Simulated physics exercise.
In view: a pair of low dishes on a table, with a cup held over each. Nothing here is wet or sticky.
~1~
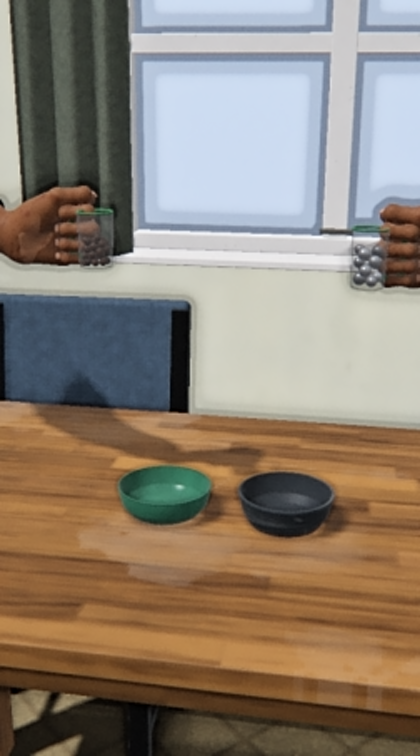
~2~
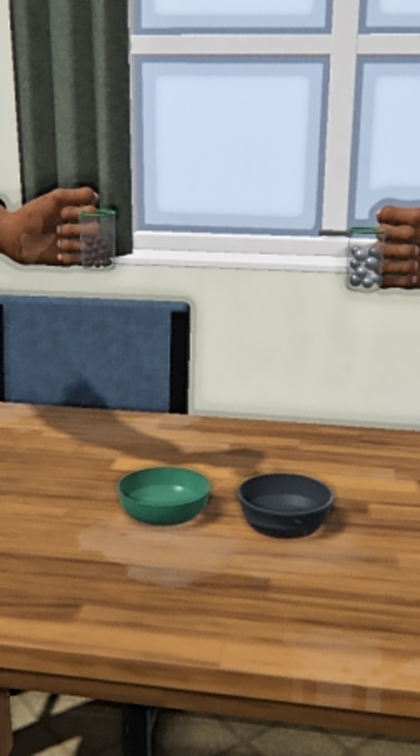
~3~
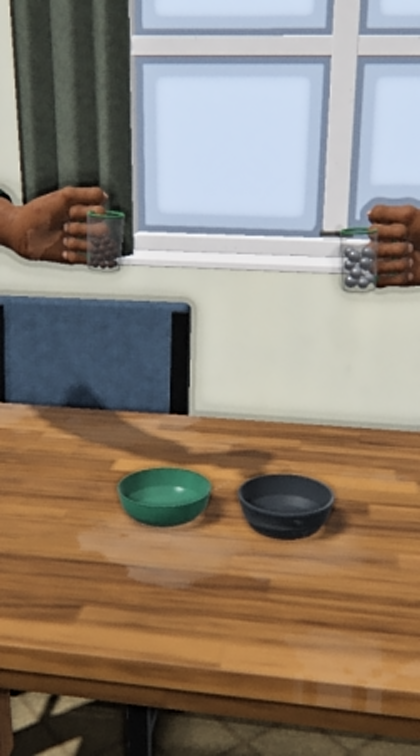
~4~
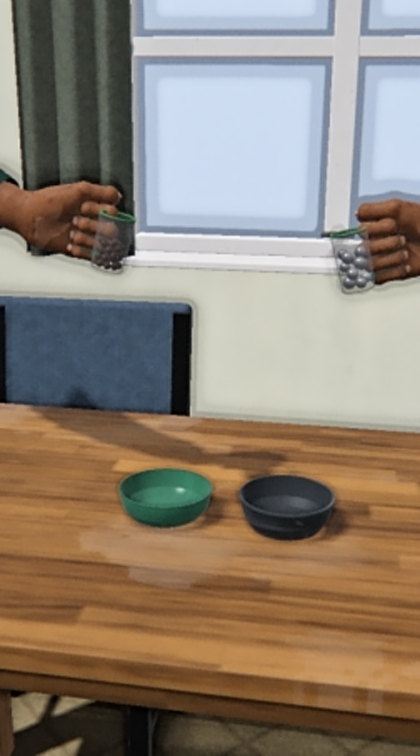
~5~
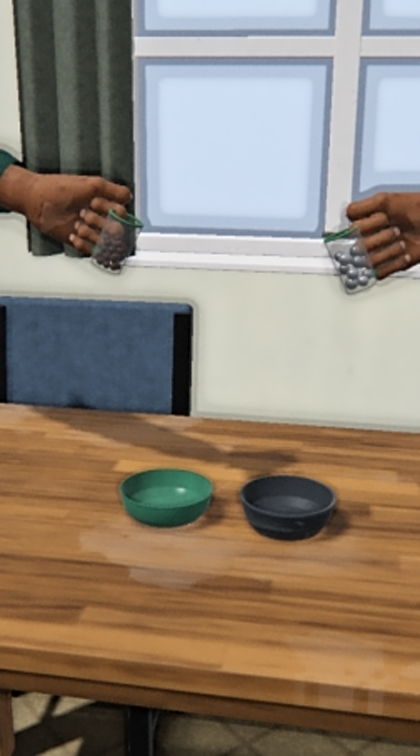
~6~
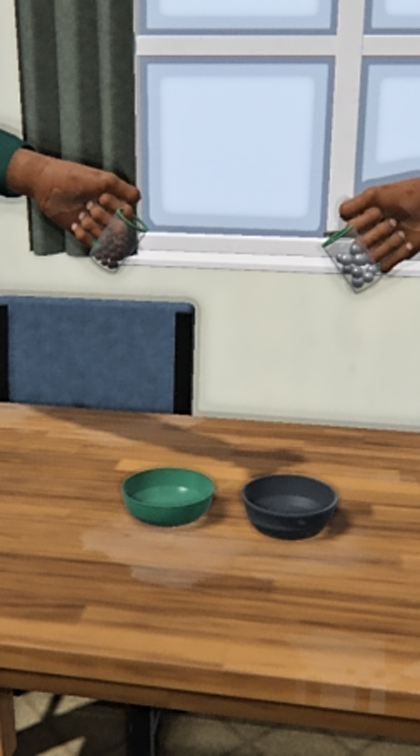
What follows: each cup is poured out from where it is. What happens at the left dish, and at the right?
The left dish lets several get away and the right dish lets several get away.
Then, 0.38 s past the last view, left, all still in the cup; right, all still in the cup.
Then, 0.72 s past the last view, left, most still in the cup, a small part in the air; right, about two thirds still in the cup, about a third in the air.
Then, 1.01 s past the last view, left, about half in the dish, about half in the air; right, about a third in the dish, about two thirds in the air.
Finally, left, about two thirds in the dish, about a third outside the dish; right, a small part in the dish, most outside the dish.
